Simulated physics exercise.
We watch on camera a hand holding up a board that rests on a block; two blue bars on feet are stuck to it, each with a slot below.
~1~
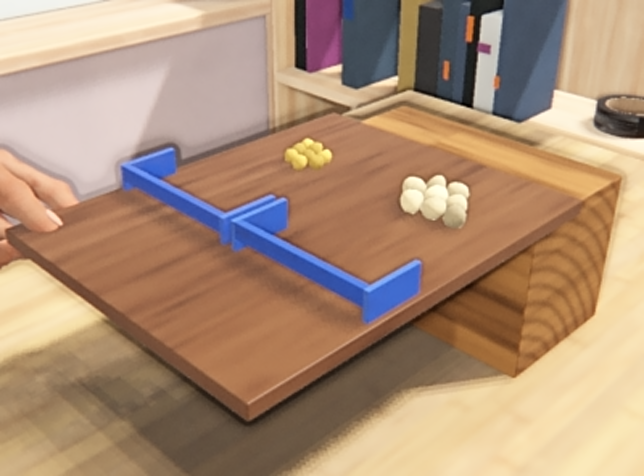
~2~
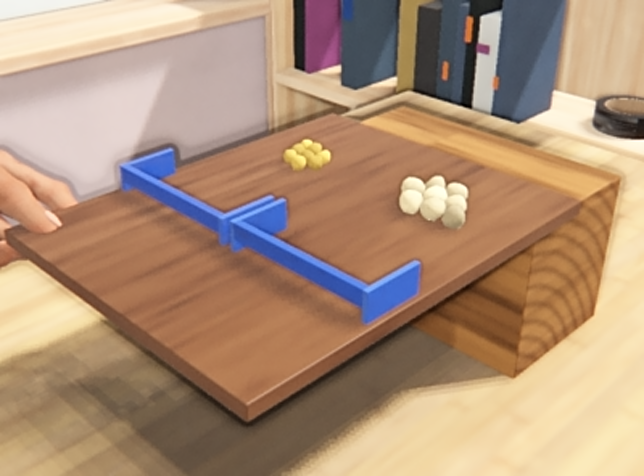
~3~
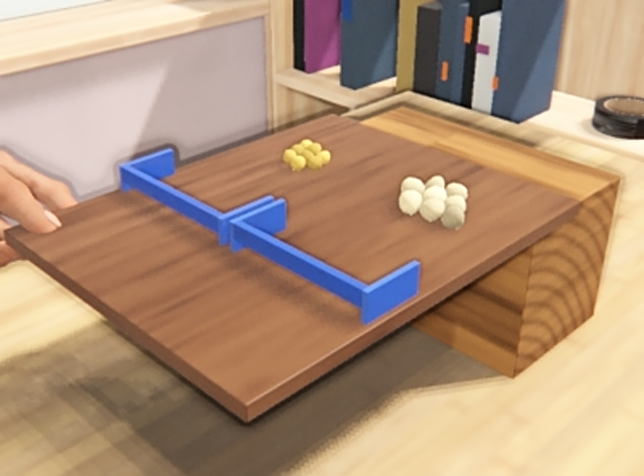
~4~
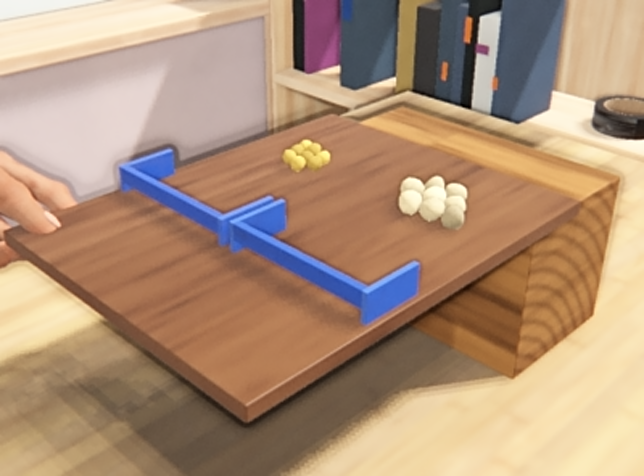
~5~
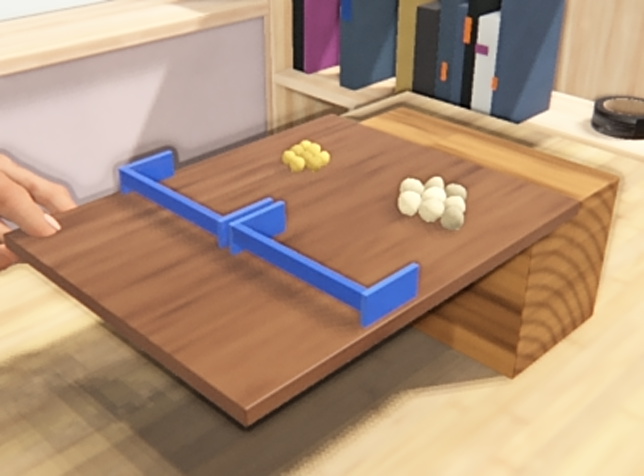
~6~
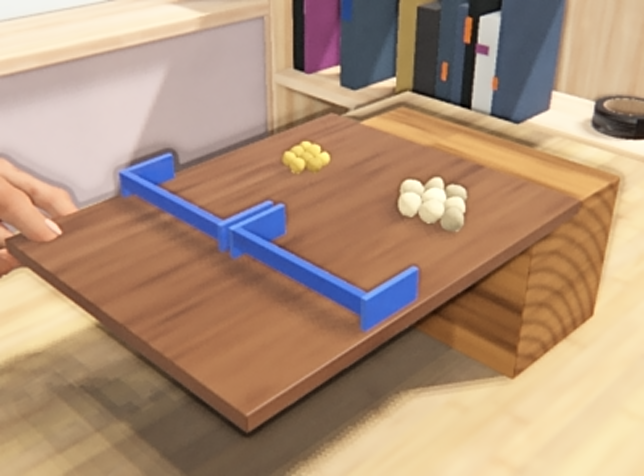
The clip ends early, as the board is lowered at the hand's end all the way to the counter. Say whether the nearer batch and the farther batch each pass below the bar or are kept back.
Result: I'd bet the nearer batch stays caught; I'd bet the farther batch stays caught.
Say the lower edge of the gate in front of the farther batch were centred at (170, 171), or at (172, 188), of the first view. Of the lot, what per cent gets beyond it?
First try 100 %, second try 100 %.
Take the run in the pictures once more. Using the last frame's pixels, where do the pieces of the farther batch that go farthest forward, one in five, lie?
Centre at approx. (210, 306) px.
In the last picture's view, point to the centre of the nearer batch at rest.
About (327, 374), in pixels of the final view.
Then, 0.63 s past the last view, board sloping at 12°; nearer batch on its way down; farther batch where it was.
Then, 1.29 s past the last view, board sloping at 24°; nearer batch has reached its gate; farther batch has reached its gate.
Then, 2.09 s past the last view, board resting at 30°; nearer batch has reached its gate; farther batch has reached its gate.
Finally, board resting at 30°; nearer batch gathered behind its gate; farther batch gathered behind its gate.
